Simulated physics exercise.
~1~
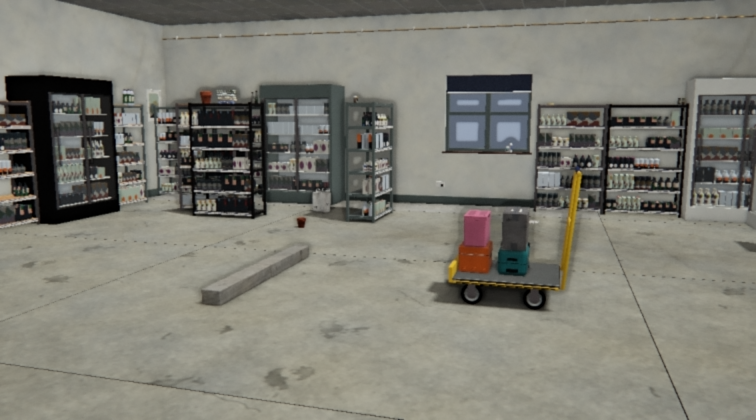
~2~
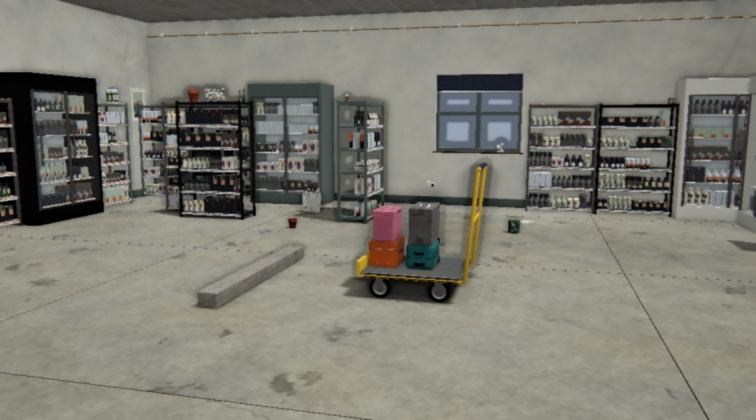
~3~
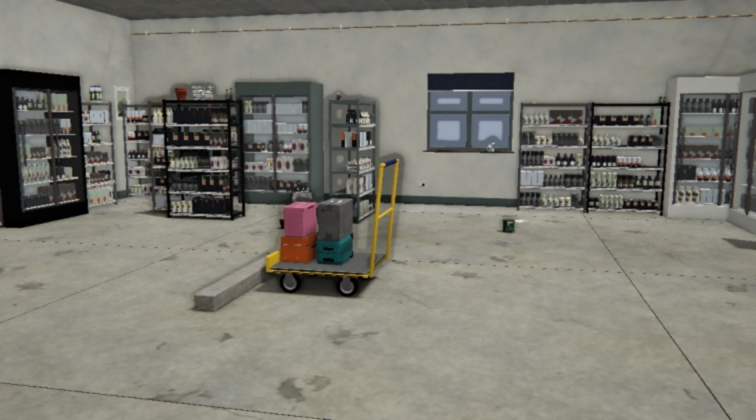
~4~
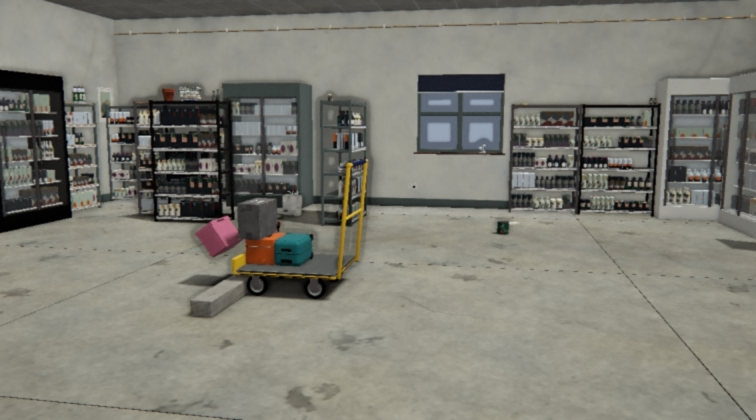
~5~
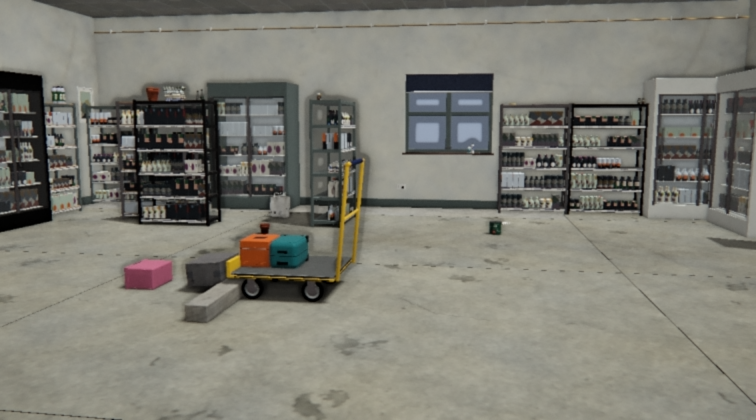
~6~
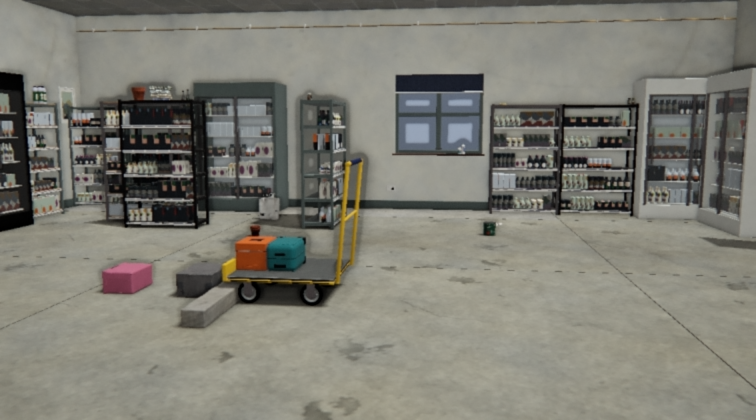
The clip opens on a yellow-handled platform trolley in a concrete-floored storeroom lined with bottle-filled shelves, carrying a pink tote and a grey carton stacked on an orange toolbox and a teal suitcase. It rolls left, with nobody pushing it, toward a low concrete kerb on the floor. At the kerb the trolley halts abruptly, and the pink tote pitches off the front, followed by the grey carton. Both drop to the floor on their sides beyond the kerb, the pink one farther left. The orange and teal pieces stay on the level deck as everything settles.
